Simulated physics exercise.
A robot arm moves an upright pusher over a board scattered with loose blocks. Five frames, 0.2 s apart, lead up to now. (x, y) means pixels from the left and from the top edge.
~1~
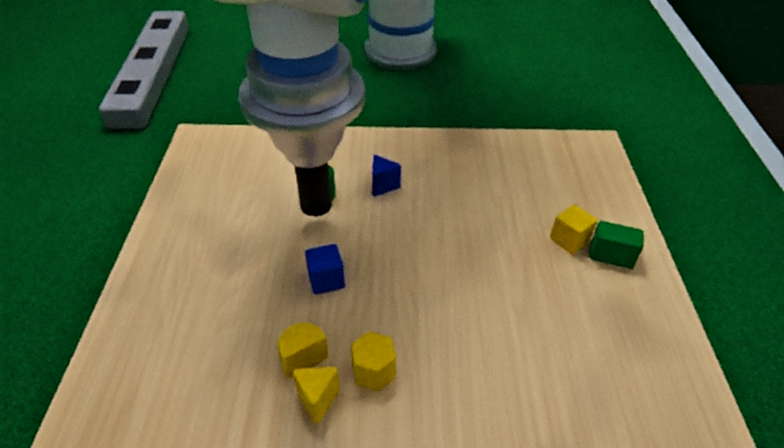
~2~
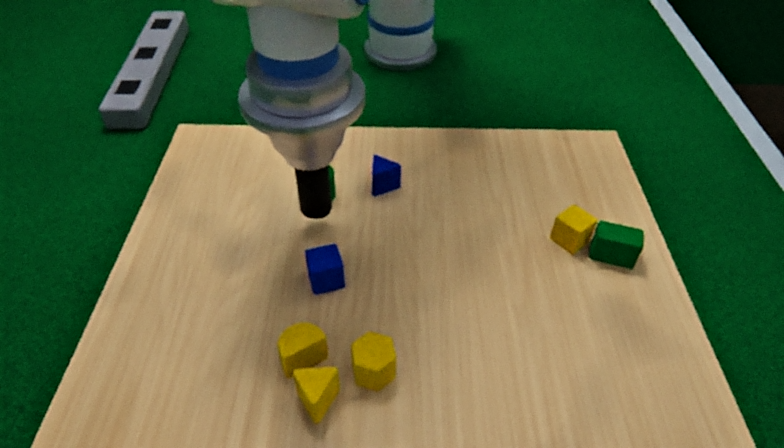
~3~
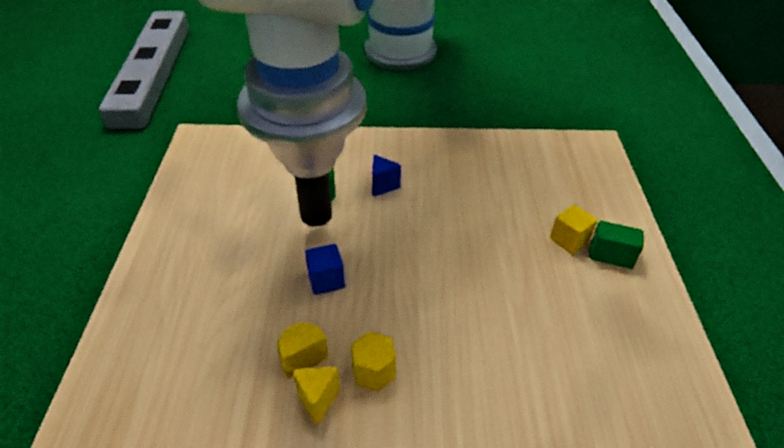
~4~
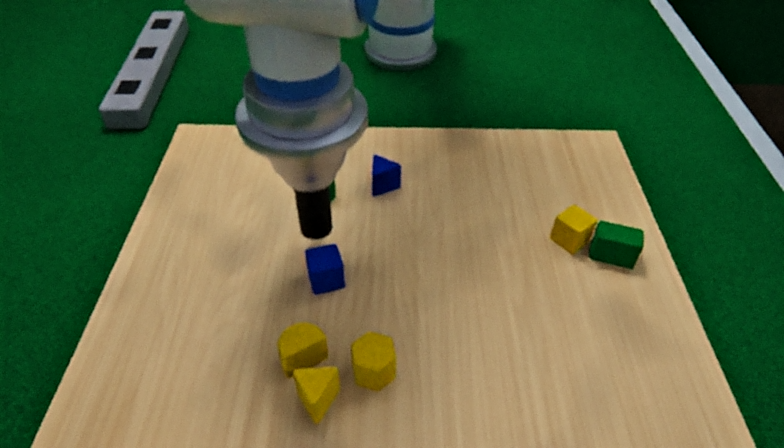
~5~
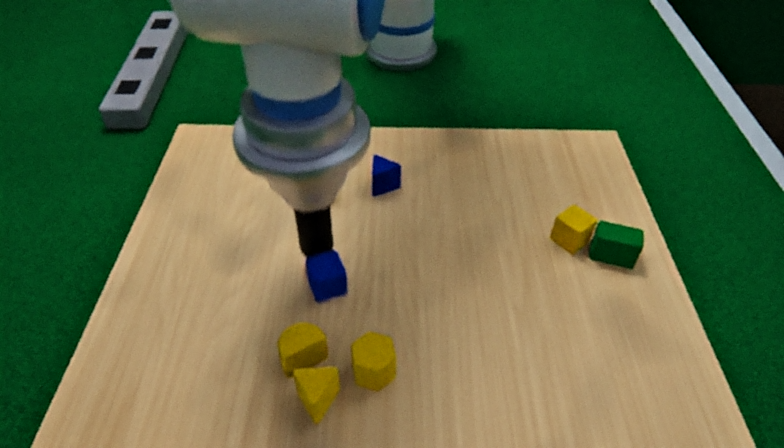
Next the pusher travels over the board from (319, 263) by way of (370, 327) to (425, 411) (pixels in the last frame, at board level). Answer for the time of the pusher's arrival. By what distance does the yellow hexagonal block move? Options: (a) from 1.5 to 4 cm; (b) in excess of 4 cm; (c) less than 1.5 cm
Correct choice: B.
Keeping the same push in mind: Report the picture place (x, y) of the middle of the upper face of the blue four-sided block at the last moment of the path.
It is at (350, 342).
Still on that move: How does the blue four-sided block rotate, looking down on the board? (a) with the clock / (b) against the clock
Letter a.
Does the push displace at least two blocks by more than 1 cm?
Answer: Yes.
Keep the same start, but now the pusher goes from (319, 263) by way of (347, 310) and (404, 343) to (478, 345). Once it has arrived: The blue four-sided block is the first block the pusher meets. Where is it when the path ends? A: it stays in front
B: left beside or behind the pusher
My pick is B.
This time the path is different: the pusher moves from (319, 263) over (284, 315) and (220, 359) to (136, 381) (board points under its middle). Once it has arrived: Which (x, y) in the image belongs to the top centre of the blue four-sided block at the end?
By then it is at (324, 288).
What follows on the original path. One third of the way, pusher (352, 289); blue four-sided block (349, 314), turned 35° clockwise.
Two thirds of the way, pusher (389, 339); blue four-sided block (350, 342), turned 80° clockwise; yellow hexagonal block (379, 371), turned 35° anticlockwise.
At the end, pusher (427, 397); yellow D-shaped block still; blue four-sided block (350, 342), turned 80° clockwise; yellow hexagonal block (384, 403), turned 50° clockwise.
